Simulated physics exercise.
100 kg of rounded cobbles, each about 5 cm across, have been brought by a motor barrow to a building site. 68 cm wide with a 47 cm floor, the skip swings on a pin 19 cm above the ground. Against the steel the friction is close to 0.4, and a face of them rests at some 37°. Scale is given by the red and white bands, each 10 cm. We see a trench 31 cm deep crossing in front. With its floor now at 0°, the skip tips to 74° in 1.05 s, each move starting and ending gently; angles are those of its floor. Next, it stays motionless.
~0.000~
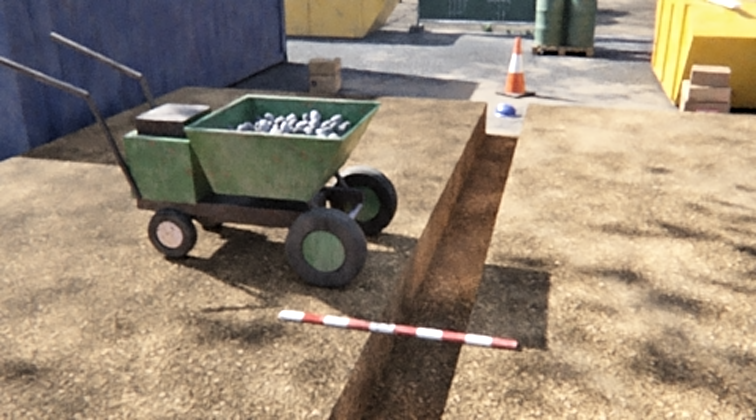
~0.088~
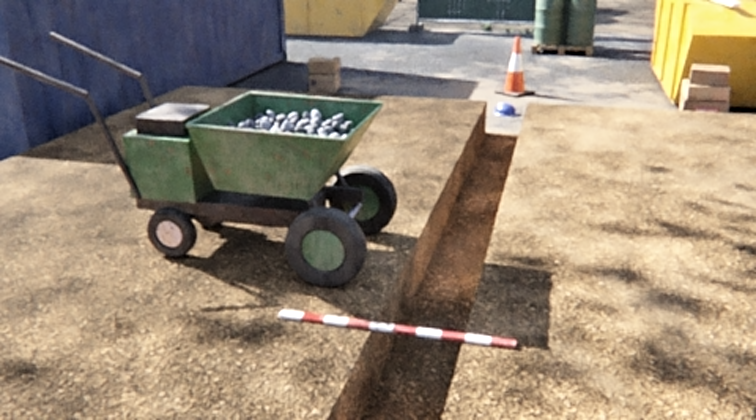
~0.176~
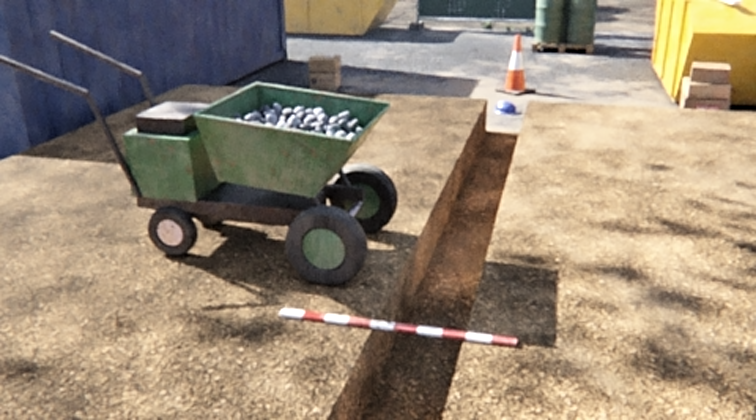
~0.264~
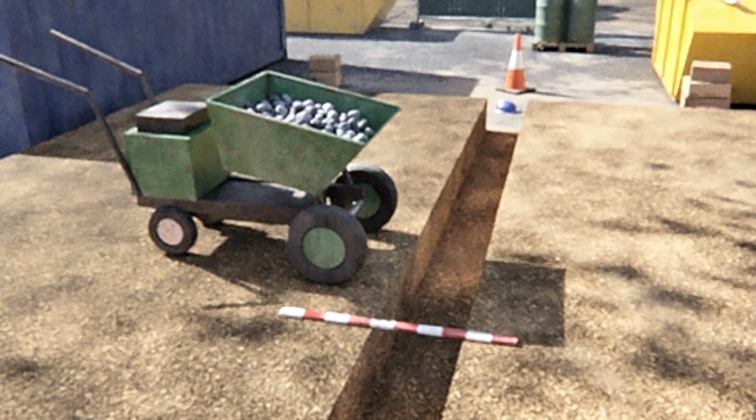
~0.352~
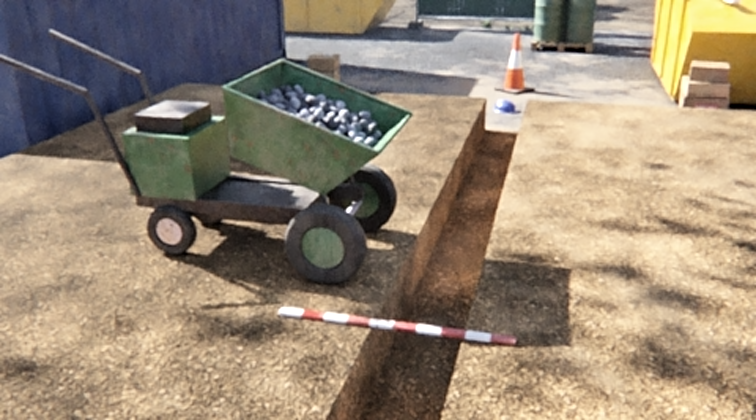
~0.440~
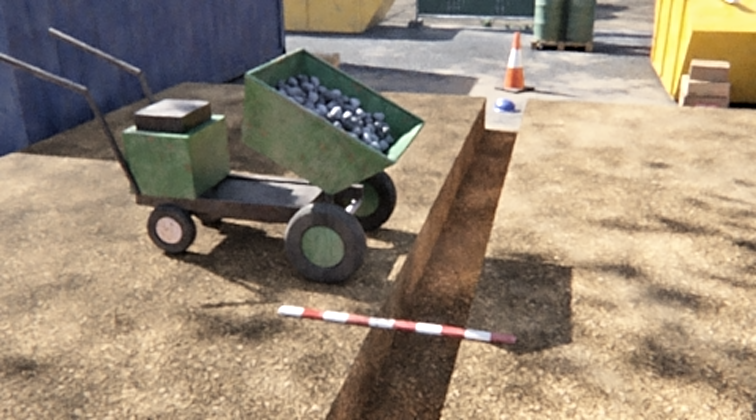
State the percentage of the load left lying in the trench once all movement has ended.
The share left there is about 50 per cent.
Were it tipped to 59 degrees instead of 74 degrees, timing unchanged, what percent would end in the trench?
Roughly 20% would end there.
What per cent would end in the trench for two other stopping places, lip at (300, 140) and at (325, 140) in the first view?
I'd expect some 90 per cent, then some 70.
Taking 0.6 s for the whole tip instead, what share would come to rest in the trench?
In that case, around 35%.
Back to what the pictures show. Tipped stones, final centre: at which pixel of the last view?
Roughly at pixel (475, 294).
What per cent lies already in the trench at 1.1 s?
Approx. 10 % of the load.
After 0.8 s the floor is at 63°; 100 % in the skip; the foremost stones are at (433, 192).
After 1.1 s the floor is at 74°; 73 % in the skip, 8 % in the trench, 20 % past the trench; the foremost stones are at (531, 273).
After 1.5 s the floor is at 74°; 32 % in the skip, 17 % in the trench, 50 % past the trench; the foremost stones are at (644, 273).
After 3.5 s the floor is at 74°; 0 % in the skip, 50 % in the trench, 50 % past the trench; the foremost stones are at (738, 289).
